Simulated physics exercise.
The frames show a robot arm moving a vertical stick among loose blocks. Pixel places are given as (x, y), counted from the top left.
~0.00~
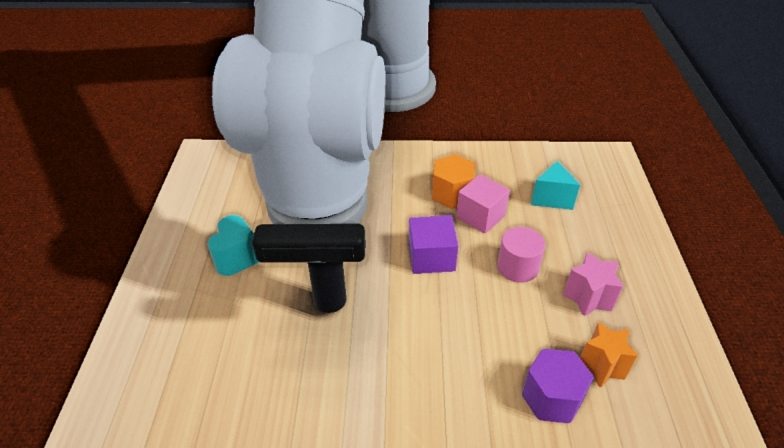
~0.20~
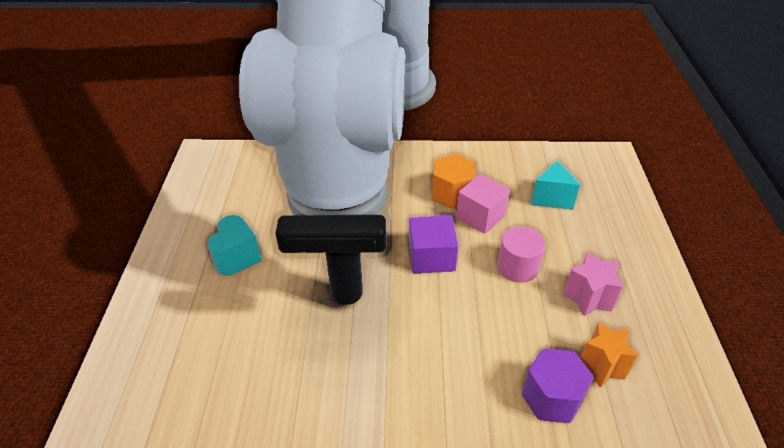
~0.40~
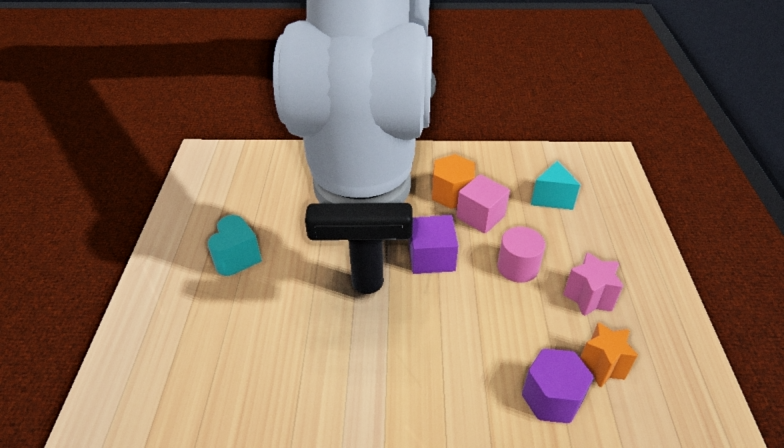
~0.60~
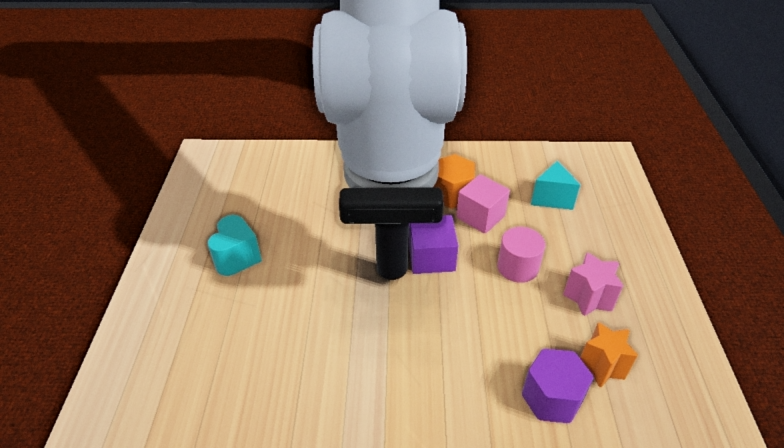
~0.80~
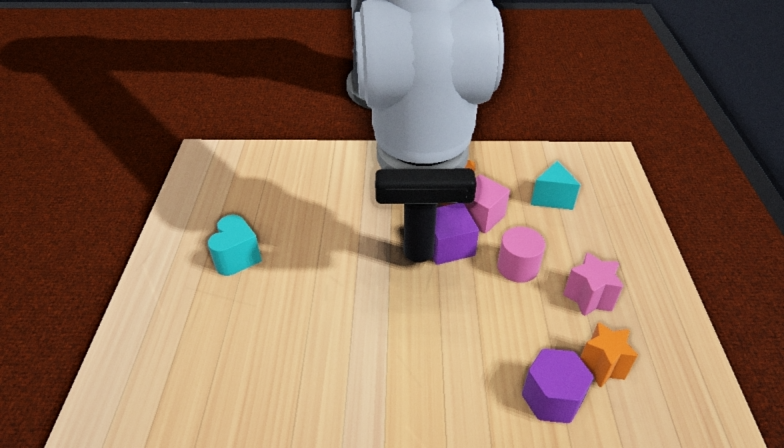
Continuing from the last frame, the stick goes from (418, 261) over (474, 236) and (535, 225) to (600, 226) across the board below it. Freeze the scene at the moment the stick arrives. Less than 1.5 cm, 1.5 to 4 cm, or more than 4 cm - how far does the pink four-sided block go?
The answer is over 4 cm.
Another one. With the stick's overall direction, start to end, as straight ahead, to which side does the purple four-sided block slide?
It goes toward the left-hand side.
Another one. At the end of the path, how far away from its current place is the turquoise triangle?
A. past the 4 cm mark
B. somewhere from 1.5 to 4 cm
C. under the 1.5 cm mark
(B)
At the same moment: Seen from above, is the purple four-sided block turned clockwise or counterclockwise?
The block spins anticlockwise.
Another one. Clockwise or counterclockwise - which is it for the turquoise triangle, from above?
My prediction: CW.
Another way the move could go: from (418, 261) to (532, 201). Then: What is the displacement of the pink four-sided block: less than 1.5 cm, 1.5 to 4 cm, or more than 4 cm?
The answer is over 4 cm.
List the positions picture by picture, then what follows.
In the first picture, tip of the stick at (330, 300), middles of tops, purple four-sided block at (433, 231), pink four-sided block at (484, 191), pink circle at (524, 241), turquoise triangle at (558, 174).
In the second picture, stick at (347, 293), nothing pushed.
In the third picture, stick at (368, 282), nothing pushed.
In the fourth picture, stick at (392, 269), nothing pushed.
In the fifth picture, stick at (419, 252), purple four-sided block at (451, 220), pink four-sided block at (484, 191), pink circle at (524, 241), turquoise triangle at (558, 174).
On the path given first. One third of the way, stick at (476, 226); purple four-sided block at (498, 191), turned 30° anticlockwise; pink four-sided block at (510, 167).
Two thirds of the way, stick at (538, 215); purple four-sided block at (534, 176), turned 75° anticlockwise; pink four-sided block at (516, 152), turned 40° anticlockwise; turquoise triangle at (570, 169), turned 50° clockwise.
At the end, stick at (604, 217); purple four-sided block at (534, 176), turned 75° anticlockwise; pink four-sided block at (516, 152), turned 40° anticlockwise; pink circle unmoved; turquoise triangle at (570, 169), turned 50° clockwise.
